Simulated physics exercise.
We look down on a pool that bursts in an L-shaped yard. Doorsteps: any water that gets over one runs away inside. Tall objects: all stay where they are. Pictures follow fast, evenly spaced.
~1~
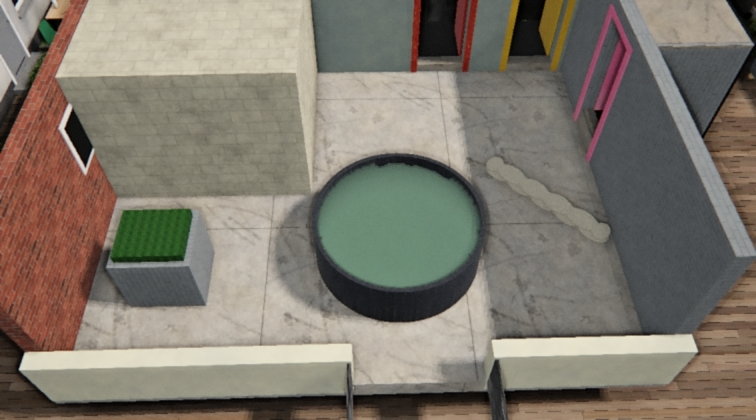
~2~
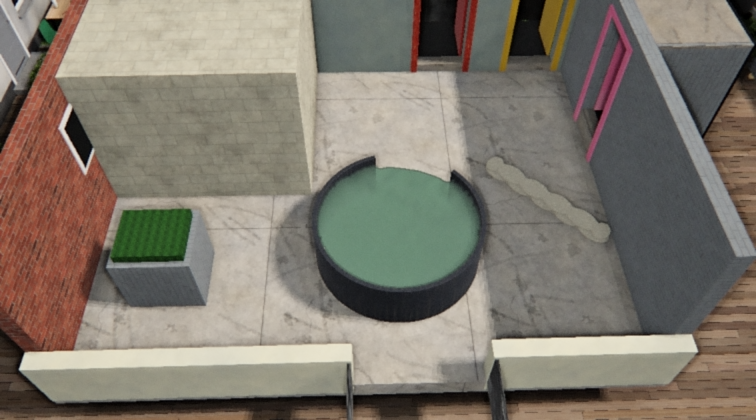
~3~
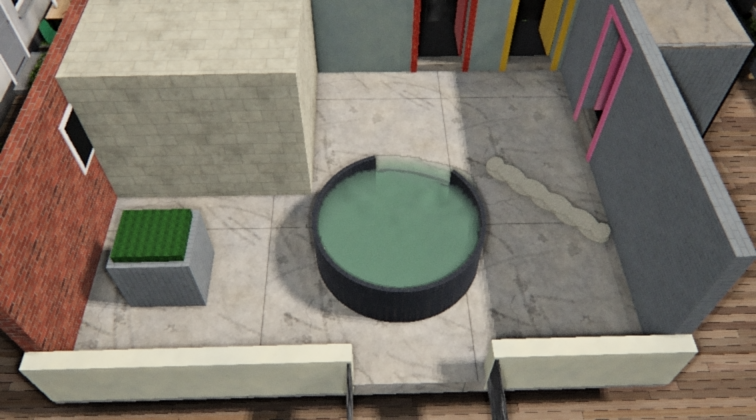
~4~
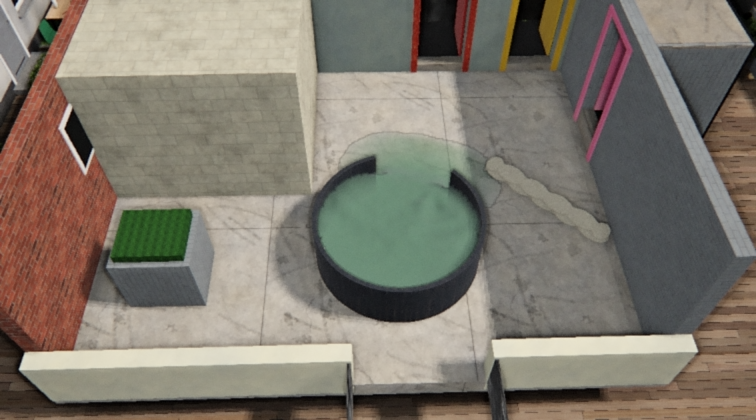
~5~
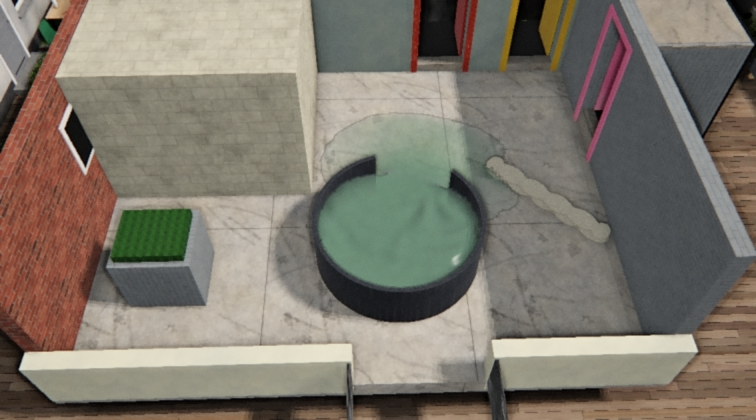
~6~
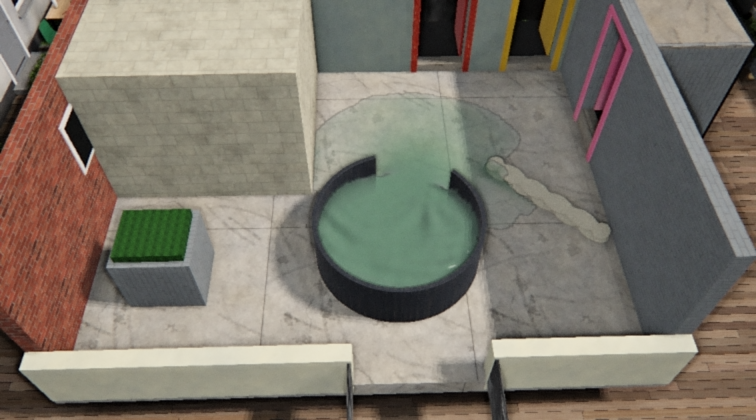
In a walled yard, a round dark pool of green water opening on its far side and pouring across the pale floor.
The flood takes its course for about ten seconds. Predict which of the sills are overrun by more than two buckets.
In order: Red door: Over two buckets; pink door: Two buckets at most; yellow door: Over two buckets.
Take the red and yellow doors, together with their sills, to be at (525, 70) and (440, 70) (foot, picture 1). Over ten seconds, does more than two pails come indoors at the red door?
The red door crosses the line.
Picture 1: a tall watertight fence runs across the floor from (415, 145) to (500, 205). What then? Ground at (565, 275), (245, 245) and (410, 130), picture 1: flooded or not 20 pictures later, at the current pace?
Taking them in order, I'd say soaked, parched and soaked.
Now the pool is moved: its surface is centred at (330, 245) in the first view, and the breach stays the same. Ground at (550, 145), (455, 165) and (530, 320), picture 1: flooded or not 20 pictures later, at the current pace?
First one gets inundated, next one gets inundated, last one stays unwetted.
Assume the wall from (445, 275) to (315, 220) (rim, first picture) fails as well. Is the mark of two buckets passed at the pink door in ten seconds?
Door pink: It stays beneath the limit.
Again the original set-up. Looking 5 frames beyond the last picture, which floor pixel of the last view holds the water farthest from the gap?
At roughly (555, 72).
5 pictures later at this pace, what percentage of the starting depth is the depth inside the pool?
Estimate: Close to 66 %.
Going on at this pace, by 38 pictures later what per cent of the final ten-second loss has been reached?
Roughly 85 percent.
A moment on, water covers 40 % of the floor; the red door under two buckets in, the pink door not reached, the yellow door wet at the sill, nothing in.
Next, water covers 45 % of the floor; the red door over two buckets in, the pink door wet at the sill, nothing in, the yellow door under two buckets in.
Then, water covers 50 % of the floor; the red door far over two buckets in, the pink door wet at the sill, nothing in, the yellow door far over two buckets in.
Later, water covers 65 % of the floor; the red door far over two buckets in, the pink door wet at the sill, nothing in, the yellow door far over two buckets in.
In the end, water covers 90 % of the floor; the red door far over two buckets in, the pink door wet at the sill, nothing in, the yellow door far over two buckets in.
